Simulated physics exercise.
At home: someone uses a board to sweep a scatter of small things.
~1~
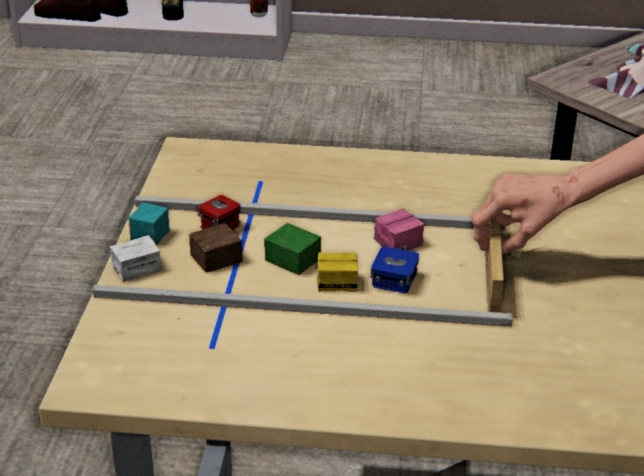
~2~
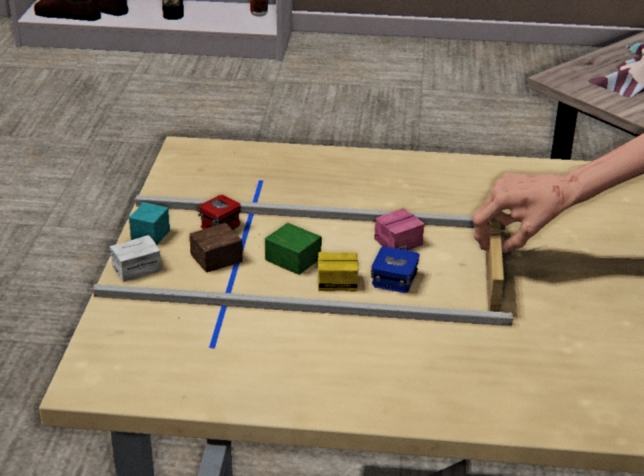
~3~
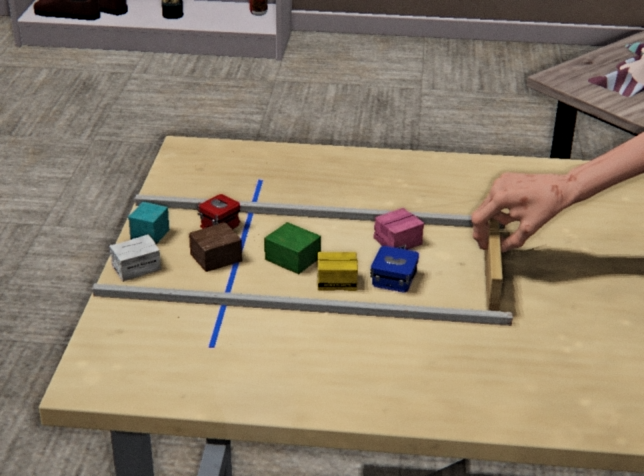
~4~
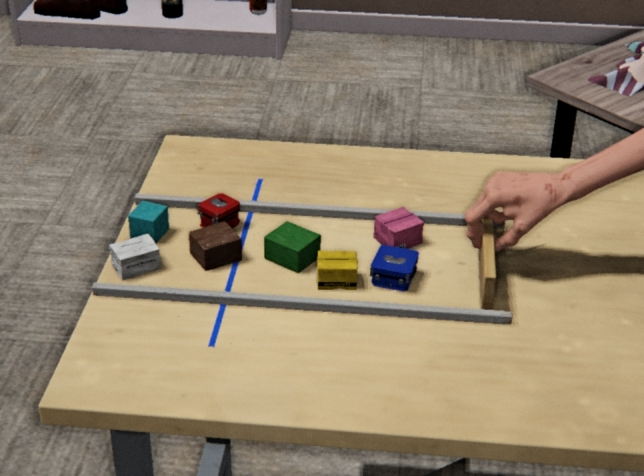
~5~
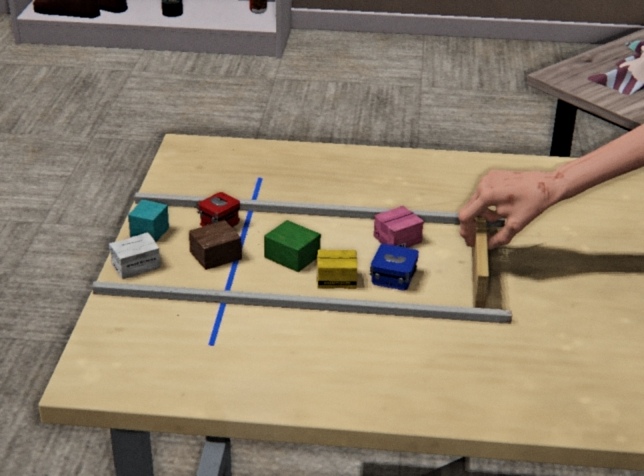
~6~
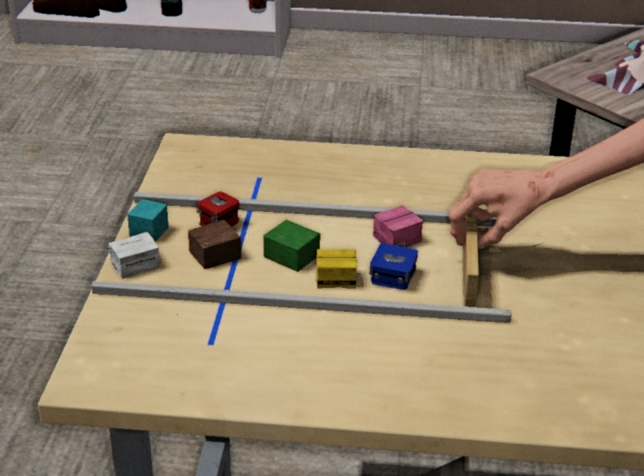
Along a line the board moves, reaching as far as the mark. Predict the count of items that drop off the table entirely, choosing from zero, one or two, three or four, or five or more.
The count is zero.
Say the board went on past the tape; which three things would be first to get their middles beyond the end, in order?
Sequence, earliest first: The white box; the turquoise block; the brown block.
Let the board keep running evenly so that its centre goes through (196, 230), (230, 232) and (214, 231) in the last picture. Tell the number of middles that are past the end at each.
In order, that gives 1, then 0, then 0.
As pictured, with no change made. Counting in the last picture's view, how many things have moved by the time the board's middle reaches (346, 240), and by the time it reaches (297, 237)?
So 4, and at the other place 4.
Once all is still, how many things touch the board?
2 end up touching it.
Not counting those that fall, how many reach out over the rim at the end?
I'd put it at 0.
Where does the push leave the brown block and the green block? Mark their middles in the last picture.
Look around (170, 244) for the first and around (203, 229) for the second.
Early on, none off yet; turquoise block at rest near (148, 221); white box at rest near (135, 255); red case at rest near (219, 213).
Finally, the number that fall off is zero.
